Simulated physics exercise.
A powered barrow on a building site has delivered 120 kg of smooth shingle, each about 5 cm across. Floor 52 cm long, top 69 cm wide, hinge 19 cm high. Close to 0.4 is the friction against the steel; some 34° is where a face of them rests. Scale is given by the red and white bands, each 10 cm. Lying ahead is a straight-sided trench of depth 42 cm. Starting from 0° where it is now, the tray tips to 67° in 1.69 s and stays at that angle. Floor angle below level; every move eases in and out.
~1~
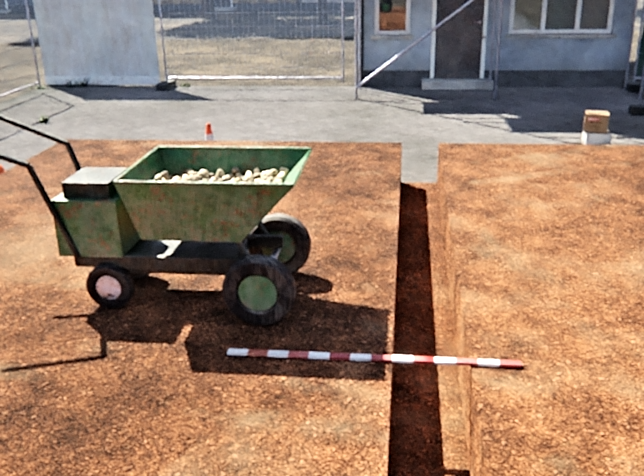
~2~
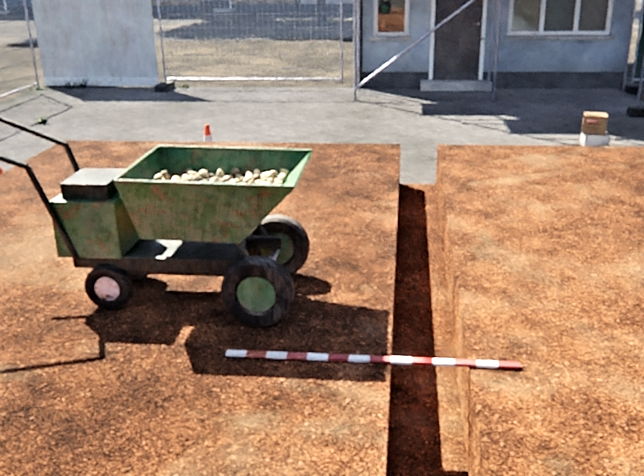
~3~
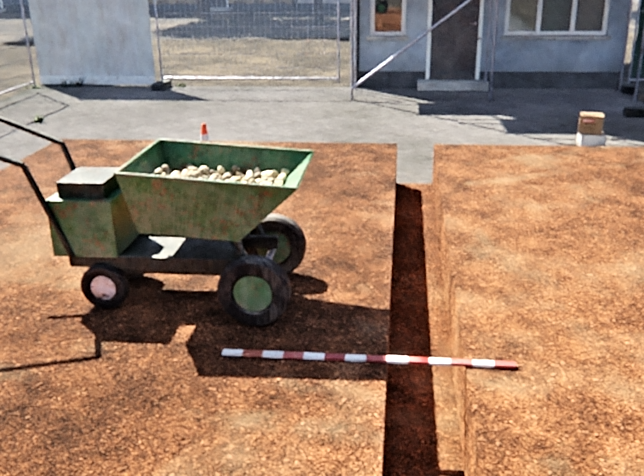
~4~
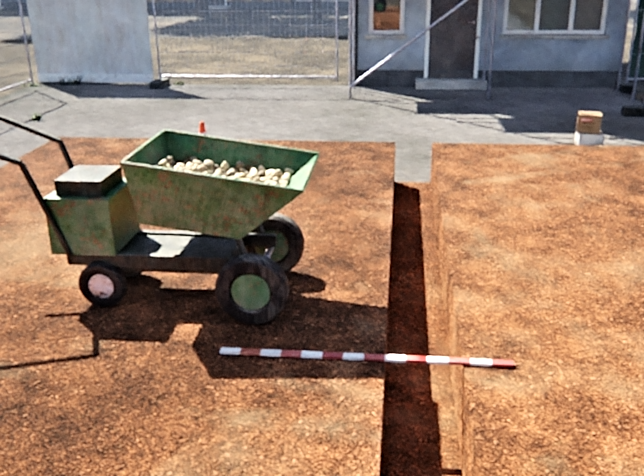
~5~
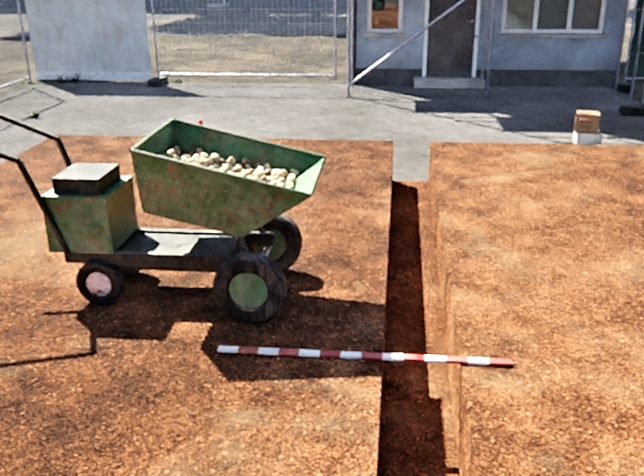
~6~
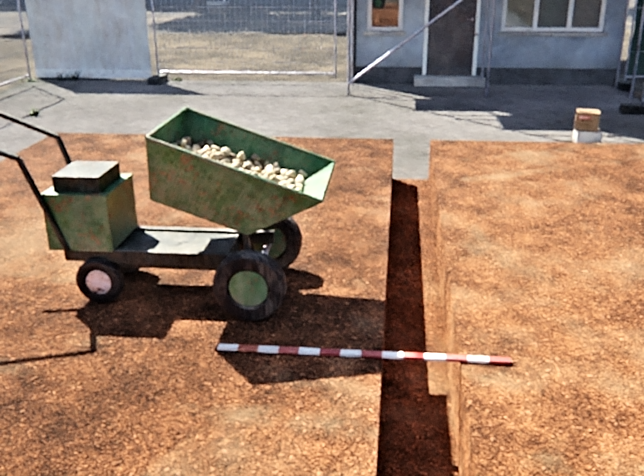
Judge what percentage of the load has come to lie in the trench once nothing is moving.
Roughly 100 in every hundred.
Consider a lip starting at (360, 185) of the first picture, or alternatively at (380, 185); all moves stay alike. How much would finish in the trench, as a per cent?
From the first place around 35 per cent, from the other around 15.
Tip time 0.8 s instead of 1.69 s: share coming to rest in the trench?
Then some 95 per cent would.
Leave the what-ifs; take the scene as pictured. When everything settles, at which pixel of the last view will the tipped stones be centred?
Somewhere around (420, 351) in the last picture.
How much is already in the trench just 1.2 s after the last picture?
Some 55 per cent.
Then, 0.7 s after the last picture the floor is at 57°, 100 % in the tray; the foremost stones are at (364, 242).
Then, 1.2 s after the last picture the floor is at 67°, 44 % in the tray, 2 % short of the trench, 54 % in the trench; the foremost stones are at (448, 343).
Then, 1.5 s after the last picture the floor is at 67°, 14 % in the tray, 2 % short of the trench, 84 % in the trench; the foremost stones are at (457, 340).
Then, 3.5 s after the last picture the floor is at 67°, 0 % in the tray, 100 % in the trench; the foremost stones are at (462, 336).
